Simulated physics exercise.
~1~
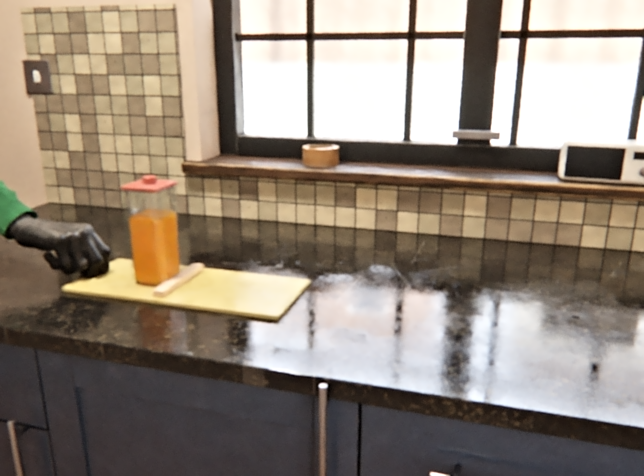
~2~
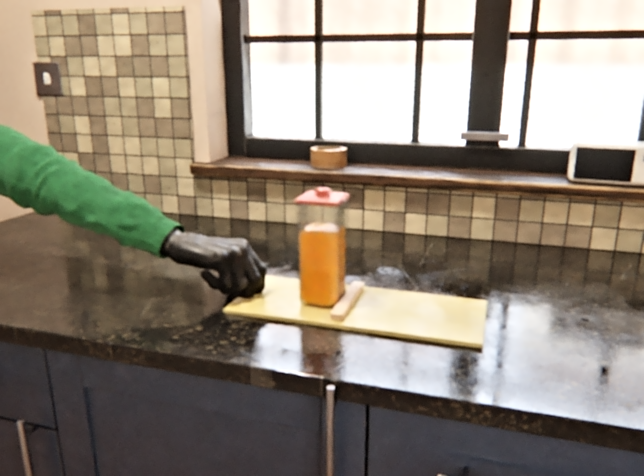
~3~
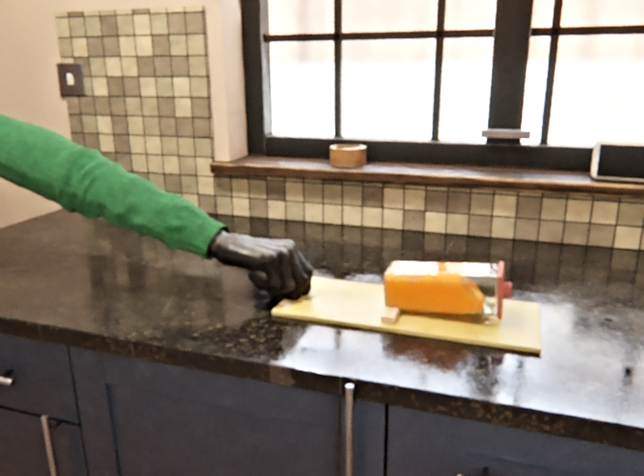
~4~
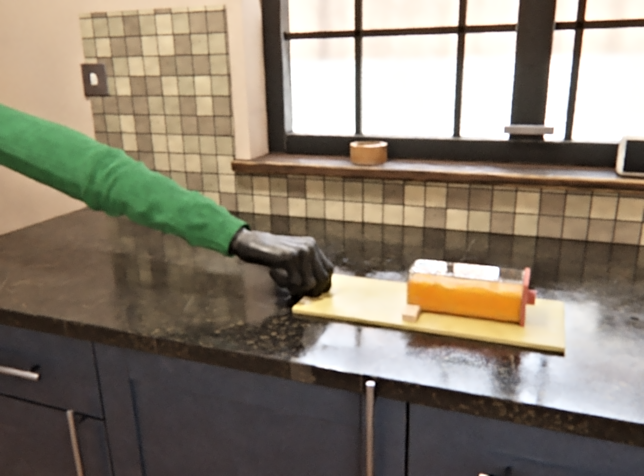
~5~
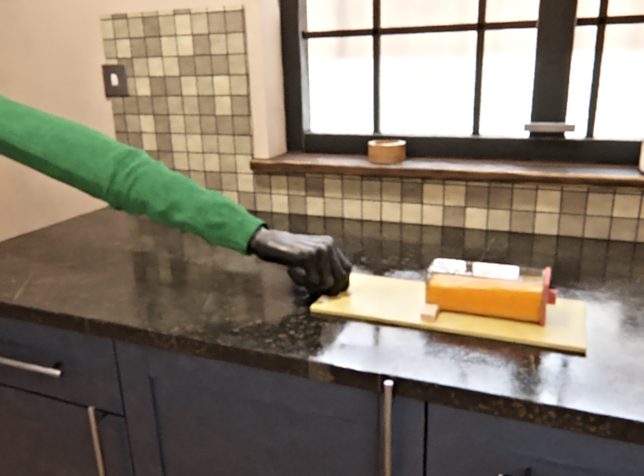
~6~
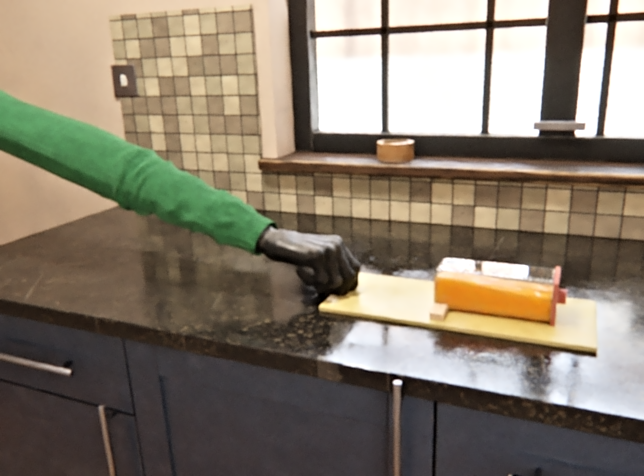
A square bottle of orange juice topples onto its side as a gloved hand pushes its board right.
